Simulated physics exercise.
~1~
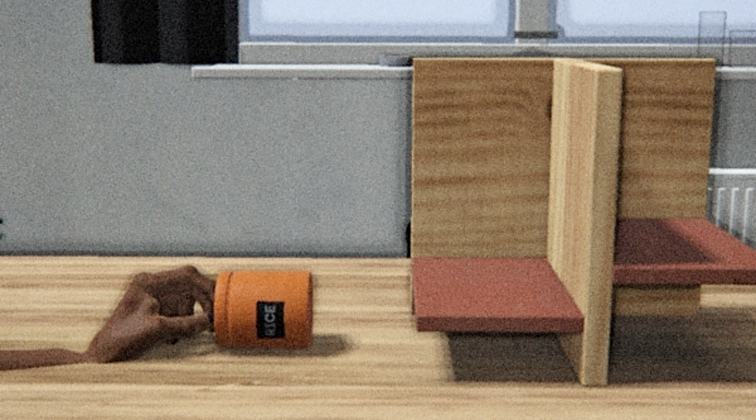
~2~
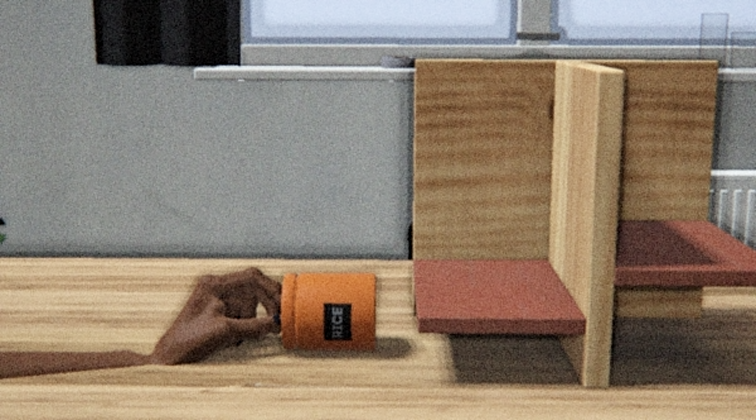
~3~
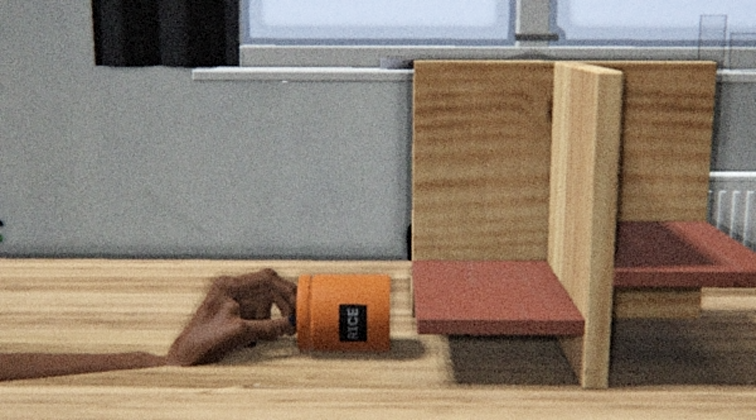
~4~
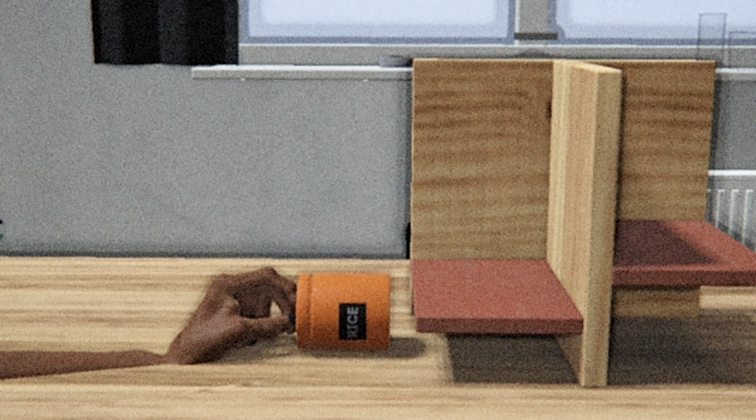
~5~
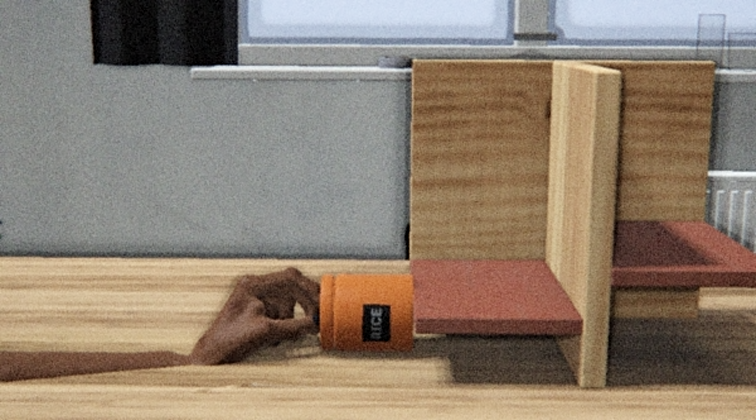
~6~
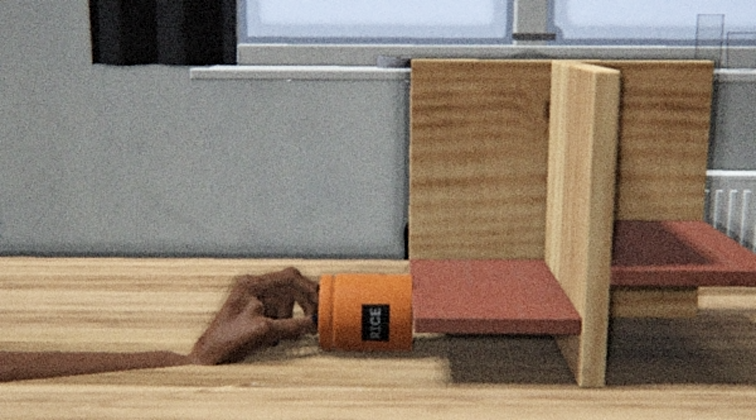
We see a hand push an orange jar labelled rice to the right across a wooden table toward a low red shelf on a wooden stand, pausing briefly along the way, until the jar stops against the shelf's edge without going under.
